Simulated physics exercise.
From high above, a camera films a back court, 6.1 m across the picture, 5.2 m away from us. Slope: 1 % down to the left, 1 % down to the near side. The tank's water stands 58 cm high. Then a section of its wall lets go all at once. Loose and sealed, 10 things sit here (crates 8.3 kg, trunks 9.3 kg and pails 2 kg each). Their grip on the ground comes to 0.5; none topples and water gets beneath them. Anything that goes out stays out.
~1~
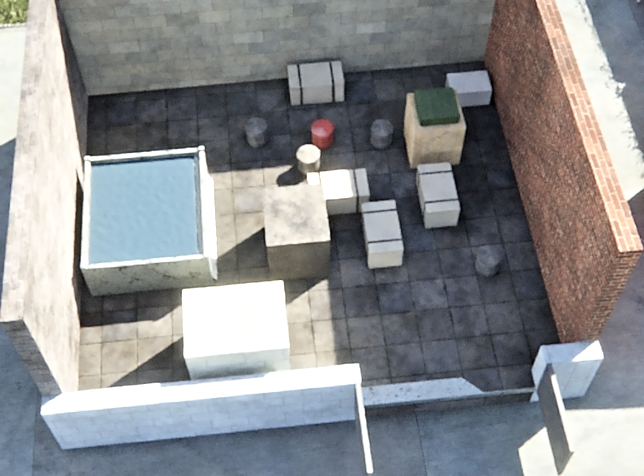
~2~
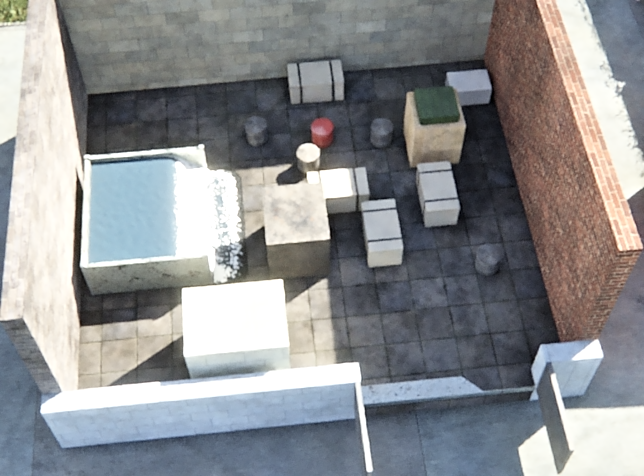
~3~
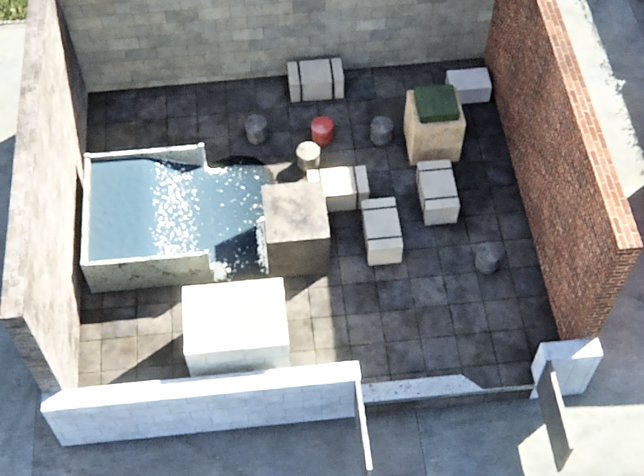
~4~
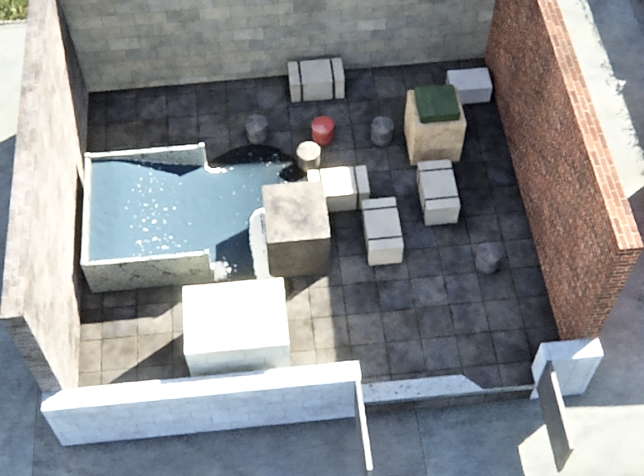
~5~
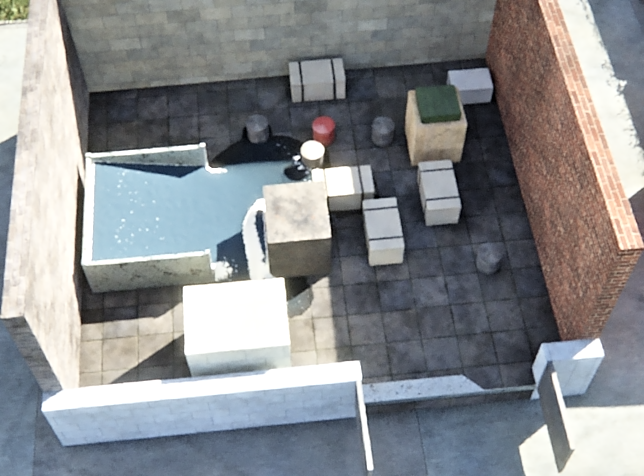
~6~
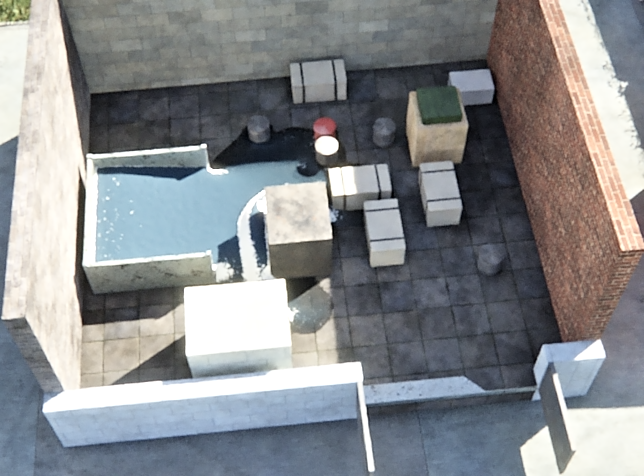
In this clip, water bursts from the right side of a tank in a walled court and spreads across the paving around a large block, then a pale round object slides toward a red pail and a nearby trunk shifts slightly right.
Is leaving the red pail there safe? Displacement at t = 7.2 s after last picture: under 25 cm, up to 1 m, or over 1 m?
Chances are it goes a good distance.
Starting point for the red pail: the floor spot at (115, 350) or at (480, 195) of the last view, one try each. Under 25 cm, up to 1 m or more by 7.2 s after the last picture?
From the first spot it drifts partway, and from the second it goes a long way.
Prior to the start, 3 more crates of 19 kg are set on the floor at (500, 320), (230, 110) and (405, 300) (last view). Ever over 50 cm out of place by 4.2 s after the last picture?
The first one ends up inside that, the second inside that, the third inside that.
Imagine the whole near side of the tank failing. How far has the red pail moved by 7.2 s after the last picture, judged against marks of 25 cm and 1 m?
I'd say the red pail scarcely moves.
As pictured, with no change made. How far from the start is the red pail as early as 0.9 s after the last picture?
Displacement by then near 120 cm.
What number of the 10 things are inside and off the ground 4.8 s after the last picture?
Then: 8.
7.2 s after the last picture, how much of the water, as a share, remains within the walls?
Close to 84 in a hundred parts remain.
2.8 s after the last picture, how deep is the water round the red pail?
I'd put it at about 17 cm.
Then, 0.9 s after the last picture the red pail is near (384, 87), 1.1 m from its start, afloat; 0 of 10 are out; 4 afloat.
Then, 2.8 s after the last picture the red pail is near (480, 56), 2.6 m from its start, afloat; 0 of 10 are out; 10 afloat.
Then, 4.8 s after the last picture the red pail is near (495, 120), 2.4 m from its start, afloat; 1 of 10 are out; 8 afloat.
Then, 7.2 s after the last picture the red pail is near (506, 250), 3.2 m from its start, aground; 2 of 10 are out; 7 afloat.
